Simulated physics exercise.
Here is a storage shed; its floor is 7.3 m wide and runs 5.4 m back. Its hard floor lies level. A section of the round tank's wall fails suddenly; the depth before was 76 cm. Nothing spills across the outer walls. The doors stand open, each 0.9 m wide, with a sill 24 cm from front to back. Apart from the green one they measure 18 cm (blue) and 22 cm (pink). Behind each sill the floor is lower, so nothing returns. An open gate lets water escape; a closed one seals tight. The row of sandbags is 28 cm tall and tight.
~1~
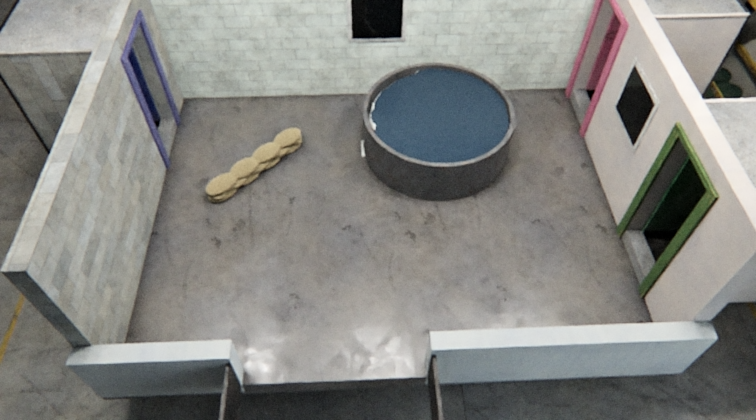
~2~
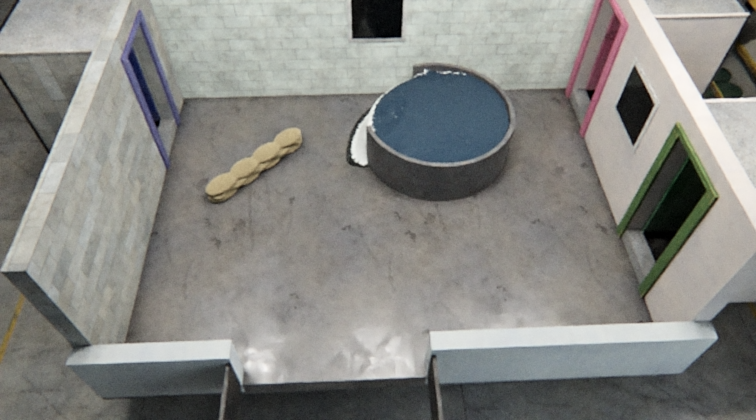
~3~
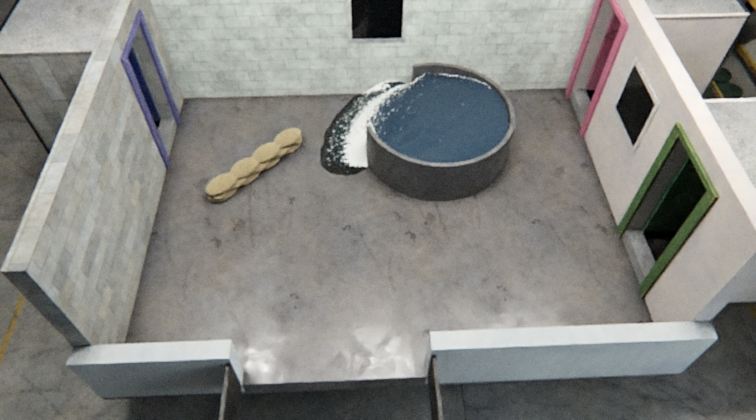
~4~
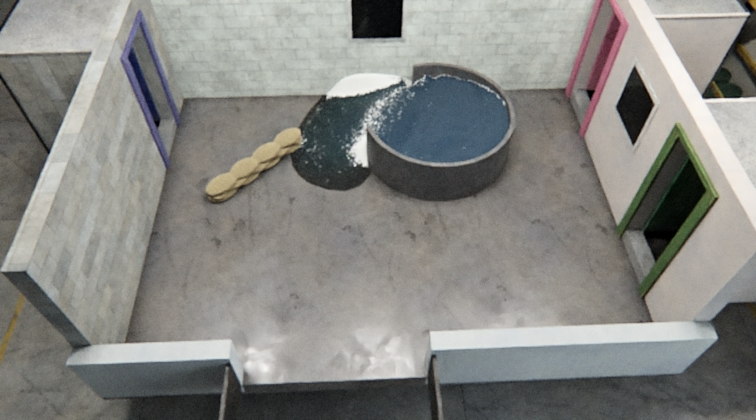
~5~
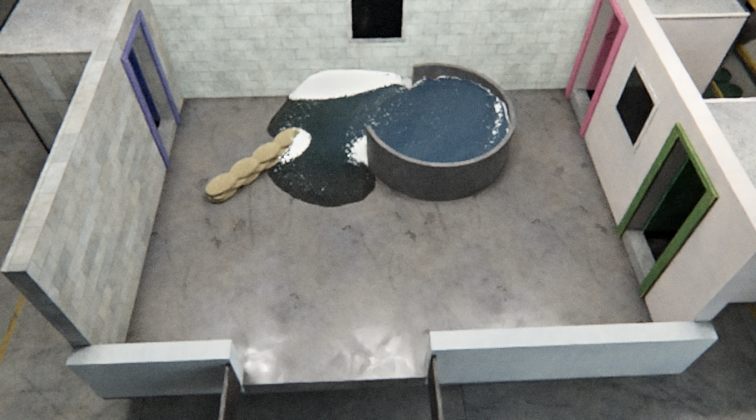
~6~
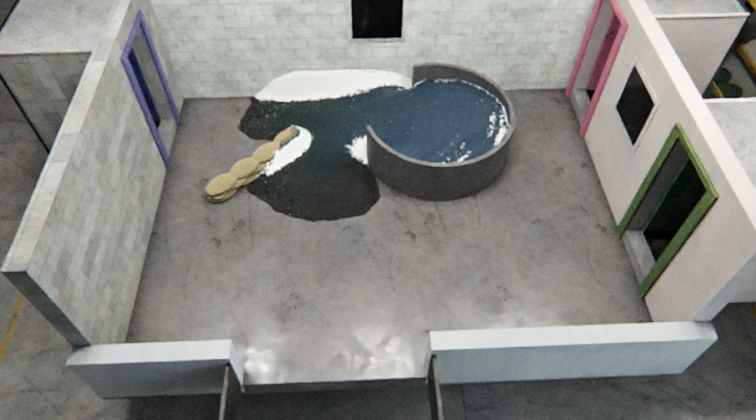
In a storage shed, the left side of a round tank's wall gave way, and water poured out, foaming across the floor and spreading around a row of sandbags while the tank's level dropped.
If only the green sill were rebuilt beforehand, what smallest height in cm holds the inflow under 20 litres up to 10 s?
Some 7.5 cm above the ground.
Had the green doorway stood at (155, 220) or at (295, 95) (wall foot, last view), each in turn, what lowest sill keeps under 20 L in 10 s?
About 12.5 and 22 cm.
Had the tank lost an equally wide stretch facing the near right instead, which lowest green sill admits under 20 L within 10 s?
About 29 cm.
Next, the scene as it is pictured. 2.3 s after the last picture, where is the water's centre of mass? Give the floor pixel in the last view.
Around (314, 159).
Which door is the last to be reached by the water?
Last comes the green one.
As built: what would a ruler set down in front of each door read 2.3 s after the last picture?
Depths in cm: Blue 35, pink 12, green 0.
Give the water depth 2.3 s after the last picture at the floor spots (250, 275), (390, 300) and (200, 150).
In that order: 3, 0 and 28 cm.
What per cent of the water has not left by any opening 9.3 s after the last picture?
Roughly 80 in a hundred.
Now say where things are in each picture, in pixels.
In the first picture, still water, 76 cm deep, in the round tank at (438, 114); the green door at (657, 222) is dry.
In the second picture, water pours out at (375, 114) and has run 0.3 m, to (351, 160); about 8 cm deep outside, 76 cm at the back.
In the third picture, water pours out at (375, 116) and has run 0.7 m, to (327, 163); about 13 cm deep outside, 76 cm at the back.
In the fourth picture, water pours out at (375, 117) and has run 1.3 m, to (296, 157); about 11 cm deep outside, 76 cm at the back.
In the fifth picture, the front is at (290, 97), 1.8 m from the gap at (375, 118); 4.2 m2 of floor is wet, 72 cm left at the back.
In the sixth picture, the front is at (255, 98), 2.4 m from the gap at (375, 118); 5.4 m2 of floor is wet, 62 cm left at the back; the green door at (657, 222), 4.9 m from the gap, is still 4.0 m from the nearest water.
Then, 0.7 s after the last picture water covers 25 % of the floor, deepest (63 cm) near (183, 104); it has not reached the green door.
Then, 2.3 s after the last picture water covers 50 % of the floor, deepest (44 cm) near (146, 371); it has not reached the green door.
Then, 9.3 s after the last picture water covers 95 % of the floor, deepest (14 cm) near (556, 317); 12 cm at the green door, 0 litres in over its 21 cm sill.
At the green door as built, the water peaked near 13 cm, 8.7 s after the last picture.
Run again over the same 10 s with other heights there, 30 litres in over 6.5 cm, 10 litres over 9 cm. The limit of 20 litres is kept from about 7.5 cm up.
